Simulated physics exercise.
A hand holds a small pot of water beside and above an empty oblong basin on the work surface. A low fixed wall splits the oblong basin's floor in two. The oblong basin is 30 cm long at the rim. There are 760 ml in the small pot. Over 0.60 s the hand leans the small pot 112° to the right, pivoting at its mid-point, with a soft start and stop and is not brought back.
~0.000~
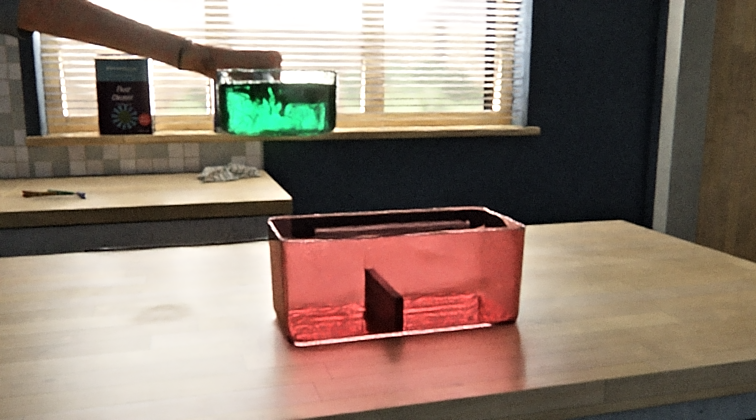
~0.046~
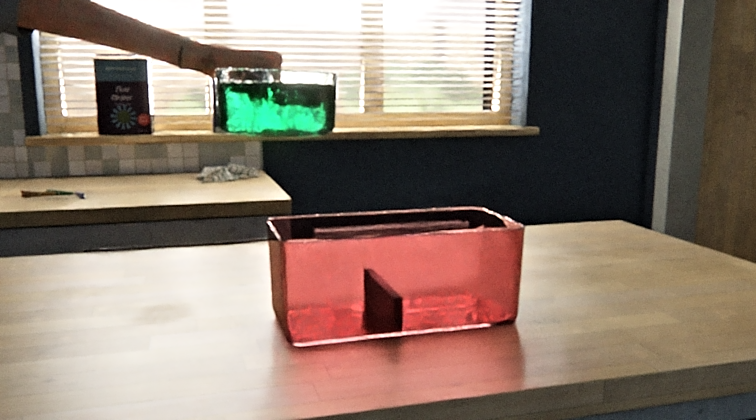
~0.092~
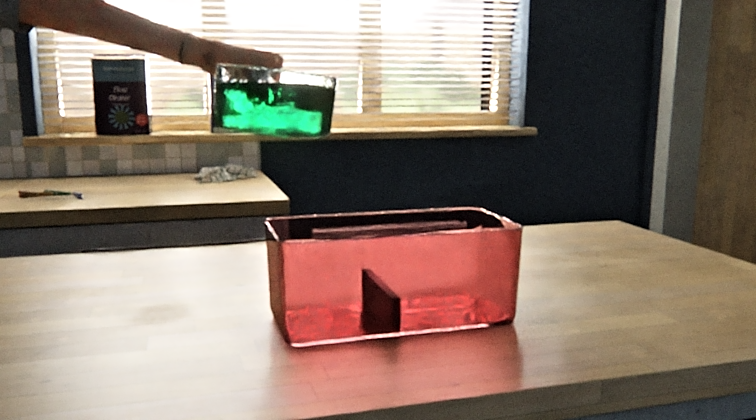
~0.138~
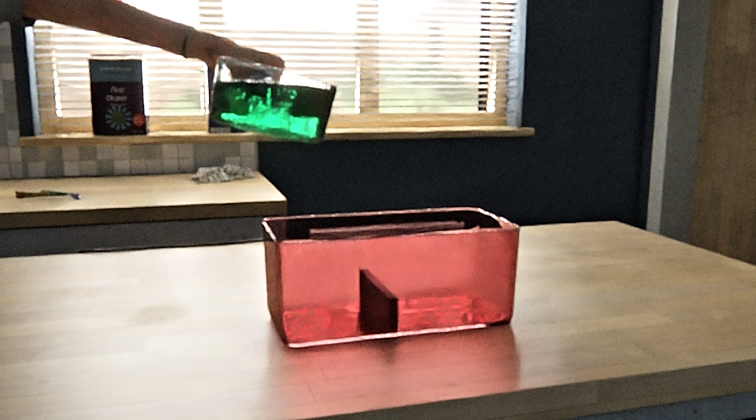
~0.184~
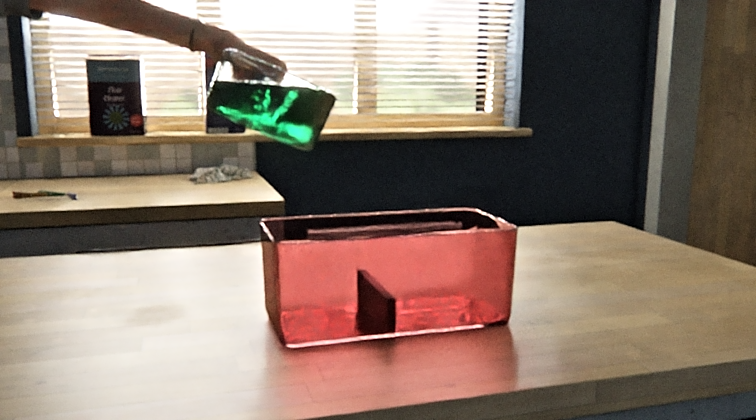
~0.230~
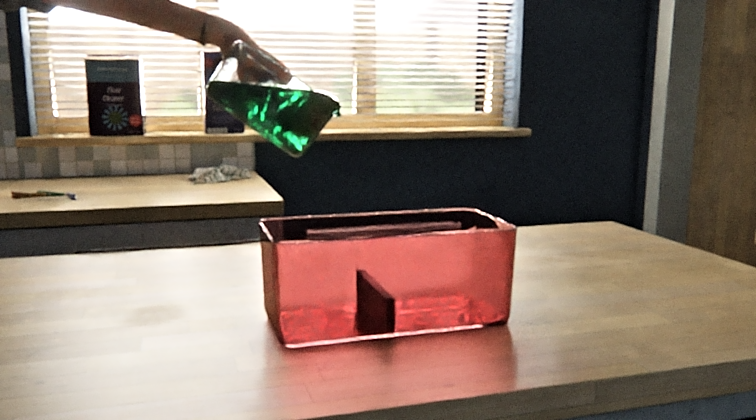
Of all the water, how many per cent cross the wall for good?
Roughly 46 per cent is past the wall.
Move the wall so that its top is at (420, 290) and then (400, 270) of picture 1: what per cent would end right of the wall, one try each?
First 25, then 15 per cent.
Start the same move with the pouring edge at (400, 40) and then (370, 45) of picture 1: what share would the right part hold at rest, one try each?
In turn about 80 and 75 per cent.
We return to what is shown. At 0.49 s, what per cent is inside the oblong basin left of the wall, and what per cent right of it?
Near 10 on the left, 24 on the right.
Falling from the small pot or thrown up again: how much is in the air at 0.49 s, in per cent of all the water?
About 48 per cent.
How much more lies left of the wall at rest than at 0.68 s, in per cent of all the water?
Near 5 in a hundred.
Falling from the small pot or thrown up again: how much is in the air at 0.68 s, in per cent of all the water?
About 6 per cent.
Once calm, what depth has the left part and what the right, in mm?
Some 22 mm on the left and 16 mm on the right.
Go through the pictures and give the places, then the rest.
It leans 0°; its right rim is at (335, 73); the water meets the walls at (220, 84) and (333, 84); the oblong basin's rim runs from (275, 231) to (503, 218); the wall's top is at (383, 283), in the first frame.
It leans 2°; its right rim is at (335, 75); the water meets the walls at (219, 83) and (332, 84), in the second frame.
It leans 6°; its right rim is at (335, 80); the water meets the walls at (218, 82) and (331, 86), in the third frame.
It leans 14°; its right rim is at (335, 89); the water meets the walls at (217, 82) and (332, 88), in the fourth frame.
It leans 24°; its right rim is at (333, 100); the water meets the walls at (215, 84) and (333, 96); 1 per cent is over the edge, in the fifth frame.
It leans 36°; its right rim is at (332, 113); the water meets the walls at (211, 82) and (327, 104); 5 per cent is over the edge, in the sixth frame.
Then, 0.49 s in, the tilt is 103° and 18 per cent is still to pour, 10 is left of the wall and 24 right of it.
Then, 0.68 s in, the tilt is 112° and 3 per cent is still to pour, 47 is left of the wall and 45 right of it.
Then, 0.88 s in, the tilt is 112° and 0 per cent is still to pour, 51 is left of the wall and 45 right of it.
Then, 1.10 s in, the tilt is 112° and 0 per cent is still to pour, 52 is left of the wall and 45 right of it.
Finally, 52 per cent lies left of the wall, 46 right of it and 3 outside.
